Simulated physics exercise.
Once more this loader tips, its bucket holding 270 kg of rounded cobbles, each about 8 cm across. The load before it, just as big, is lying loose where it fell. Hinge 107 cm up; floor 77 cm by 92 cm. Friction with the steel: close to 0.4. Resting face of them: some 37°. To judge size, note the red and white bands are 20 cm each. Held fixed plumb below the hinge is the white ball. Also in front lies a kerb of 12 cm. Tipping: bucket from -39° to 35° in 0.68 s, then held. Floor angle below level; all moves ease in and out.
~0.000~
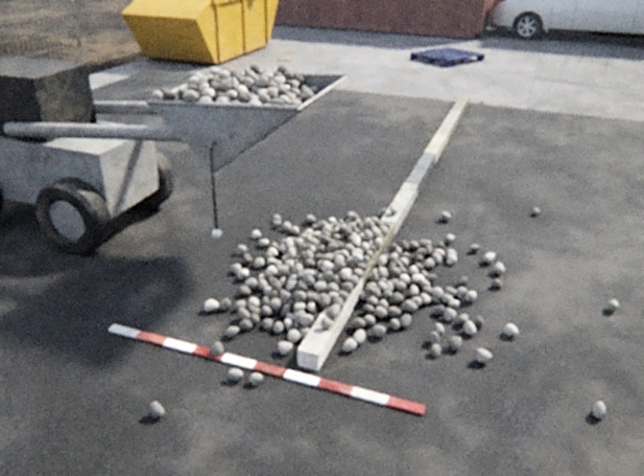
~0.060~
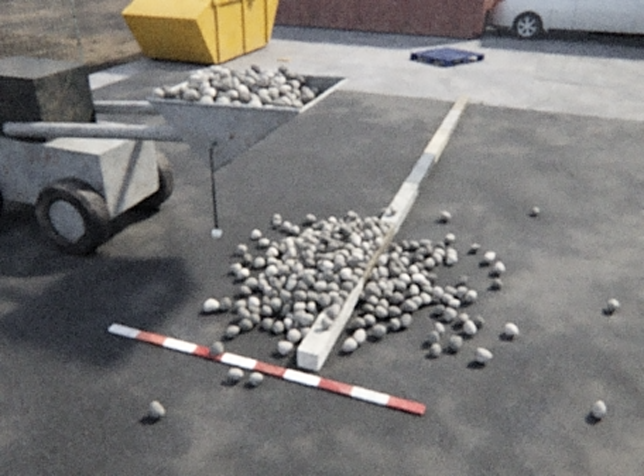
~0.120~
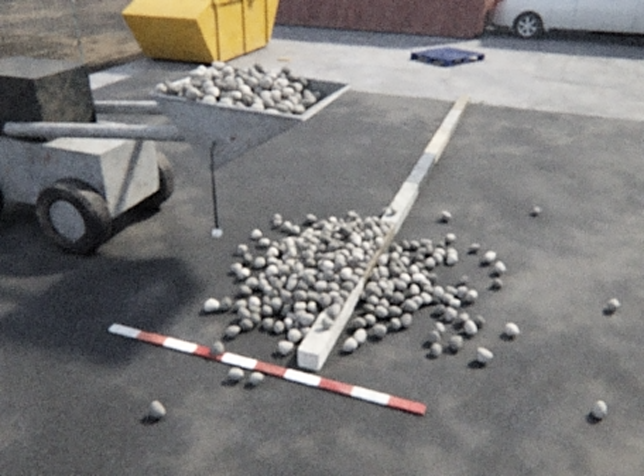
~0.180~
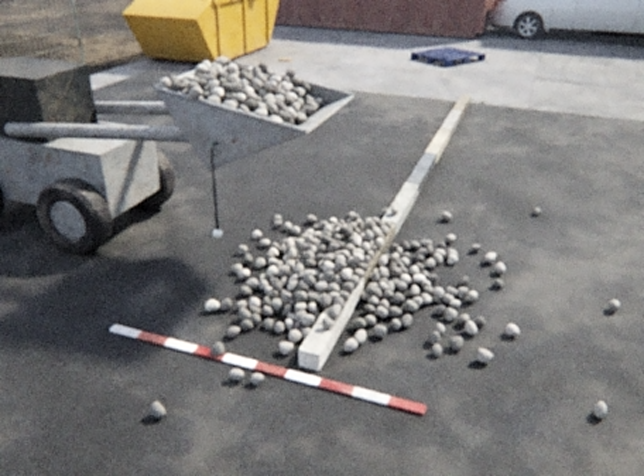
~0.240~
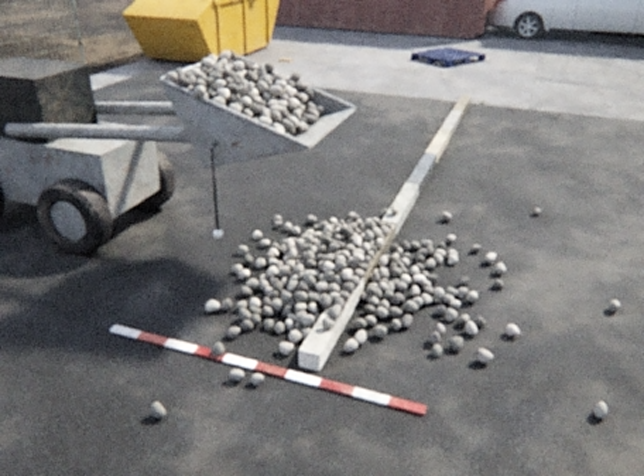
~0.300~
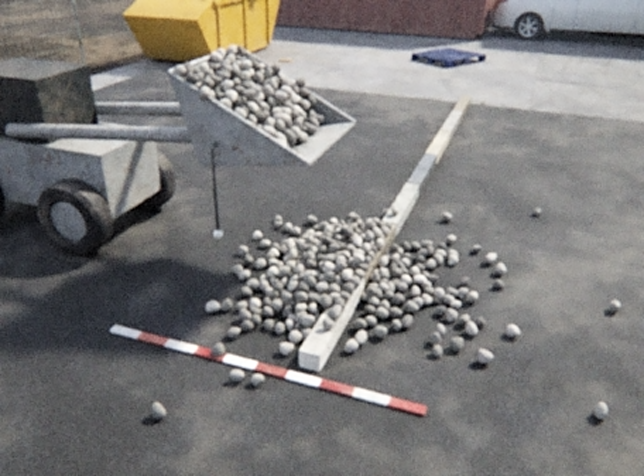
The clip shows a loader holding a bucket of rounded stones beside a loose pile lying across a pale kerb, behind a red and white striped pole. The bucket steadily tilts forward, its rear rising and its right-hand lip lowering.
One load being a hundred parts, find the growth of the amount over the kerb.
A growth of about 54 parts in a hundred.
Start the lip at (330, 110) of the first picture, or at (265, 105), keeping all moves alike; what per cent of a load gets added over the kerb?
About 85 per cent from the first spot and 15 per cent from the second.
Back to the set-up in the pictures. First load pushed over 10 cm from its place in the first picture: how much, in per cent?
10 per cent.
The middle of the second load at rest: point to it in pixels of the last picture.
Roughly at pixel (376, 267).
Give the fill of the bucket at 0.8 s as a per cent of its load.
80 %.
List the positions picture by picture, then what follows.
In the first picture, the bucket is at -39°, its lip at (299, 109); the top of the load is at (256, 75). The earlier load is highest near (348, 247), 23 cm above ground level, 78 % on this side of the kerb, 22 % over the kerb.
The second picture shows lip at (300, 111), floor tilted -37°, highest stones at (251, 75); the stones move at 0.2 m/s on average.
In the third picture, the bucket is at -33°, its lip at (303, 119); the top of the load is at (225, 72); the stones move at 0.4 m/s on average.
The fourth picture shows lip at (307, 132), floor tilted -26°, highest stones at (220, 68); the stones move at 0.5 m/s on average.
The fifth picture shows lip at (309, 147), floor tilted -18°, highest stones at (225, 63); the stones move at 0.5 m/s on average.
In the sixth picture, the bucket is at -8°, its lip at (309, 164); the top of the load is at (229, 58); the stones move at 0.6 m/s on average.
After 0.5 s the floor is at 23°; in per cent of one load, 100 in the bucket, 79 on this side of the kerb, 22 over the kerb; the foremost stones are at (527, 303).
After 0.8 s the floor is at 35°; in per cent of one load, 80 in the bucket, 98 on this side of the kerb, 22 over the kerb; the foremost stones are at (527, 303).
After 1.1 s the floor is at 35°; in per cent of one load, 23 in the bucket, 136 on this side of the kerb, 42 over the kerb; the foremost stones are at (527, 303).
After 3.6 s the floor is at 35°; in per cent of one load, 0 in the bucket, 125 on this side of the kerb, 76 over the kerb; the foremost stones are at (575, 300). Net gain over the kerb, 54.
